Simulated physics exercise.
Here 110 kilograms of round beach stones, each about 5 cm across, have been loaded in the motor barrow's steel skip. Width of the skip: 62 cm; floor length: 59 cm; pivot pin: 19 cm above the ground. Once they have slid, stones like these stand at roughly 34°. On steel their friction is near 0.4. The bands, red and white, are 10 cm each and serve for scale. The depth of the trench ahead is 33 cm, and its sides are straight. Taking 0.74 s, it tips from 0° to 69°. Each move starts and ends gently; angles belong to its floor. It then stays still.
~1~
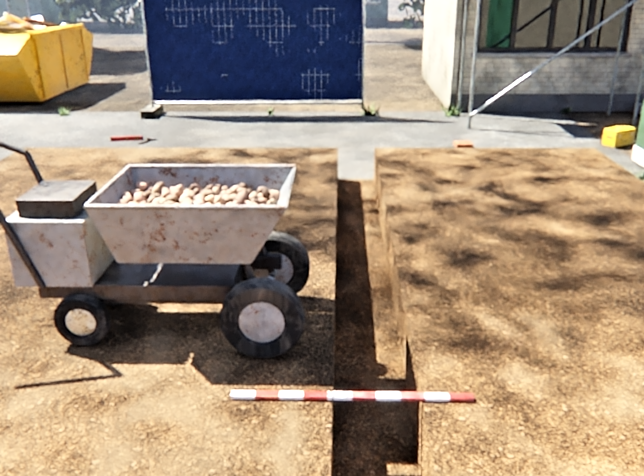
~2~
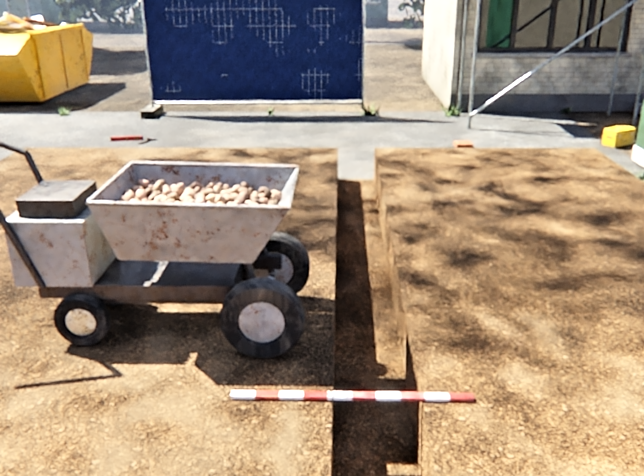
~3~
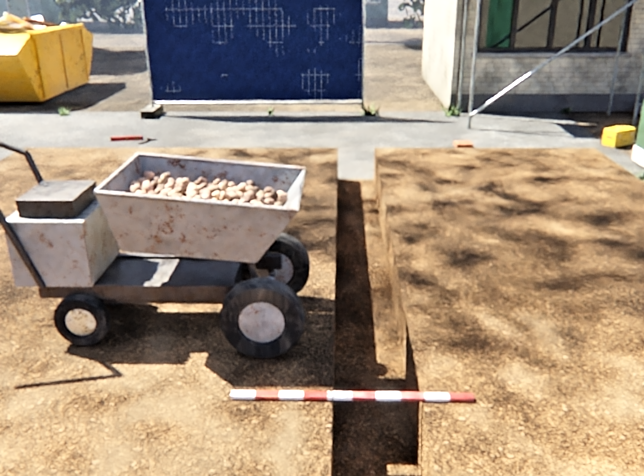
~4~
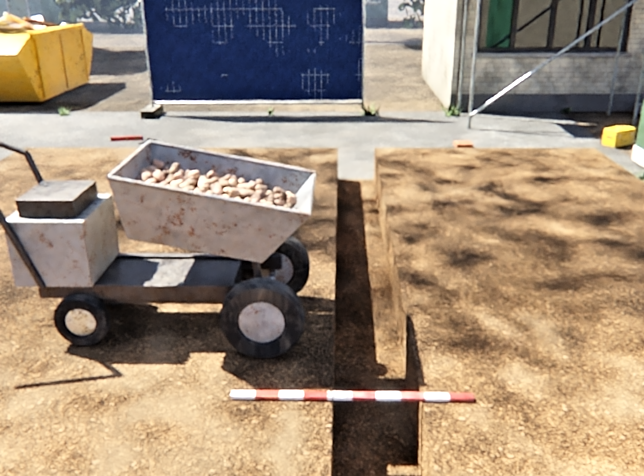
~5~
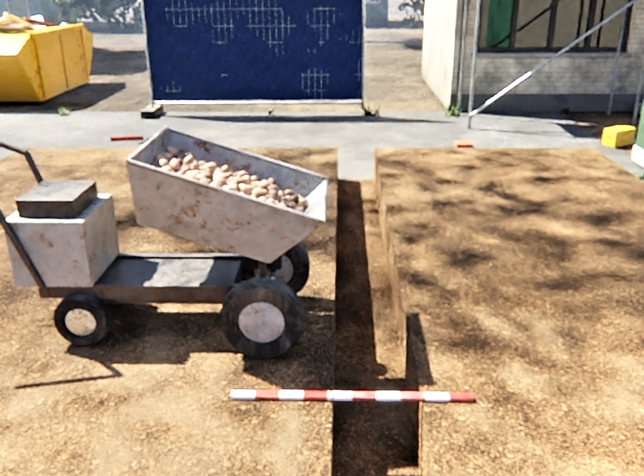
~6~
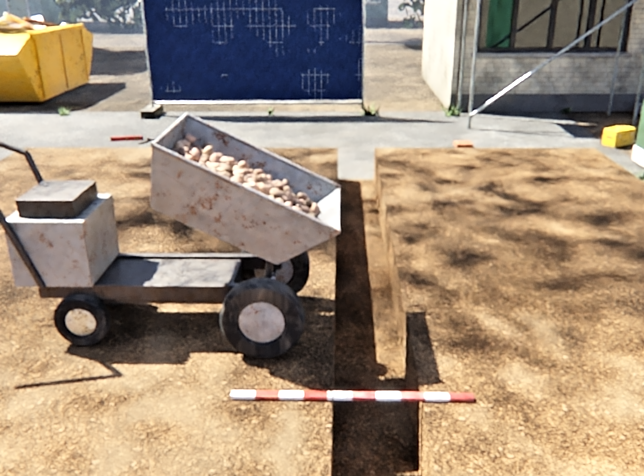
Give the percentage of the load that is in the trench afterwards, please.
Near 34 per cent of the load.
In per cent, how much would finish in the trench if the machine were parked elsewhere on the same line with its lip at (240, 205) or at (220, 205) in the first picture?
Roughly 65 percent for the first, and 85 percent for the second.
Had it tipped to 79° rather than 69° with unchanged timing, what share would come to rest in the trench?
Close to 25 per cent then.
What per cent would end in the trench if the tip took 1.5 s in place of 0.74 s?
I'd put it at roughly 50 per cent.
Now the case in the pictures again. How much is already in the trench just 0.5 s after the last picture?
I'd put it near 10 per cent.
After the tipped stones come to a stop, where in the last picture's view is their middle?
Roughly at (446, 323).
Then, 0.2 s after the last picture the floor is at 58°, 100 % in the skip; the foremost stones are at (363, 260).
Then, 0.5 s after the last picture the floor is at 69°, 70 % in the skip, 8 % in the trench, 23 % past the trench; the foremost stones are at (459, 328).
Then, 0.9 s after the last picture the floor is at 69°, 26 % in the skip, 8 % in the trench, 66 % past the trench; the foremost stones are at (604, 333).
Then, 2.8 s after the last picture the floor is at 69°, 0 % in the skip, 34 % in the trench, 66 % past the trench; the foremost stones are past the picture's edge.
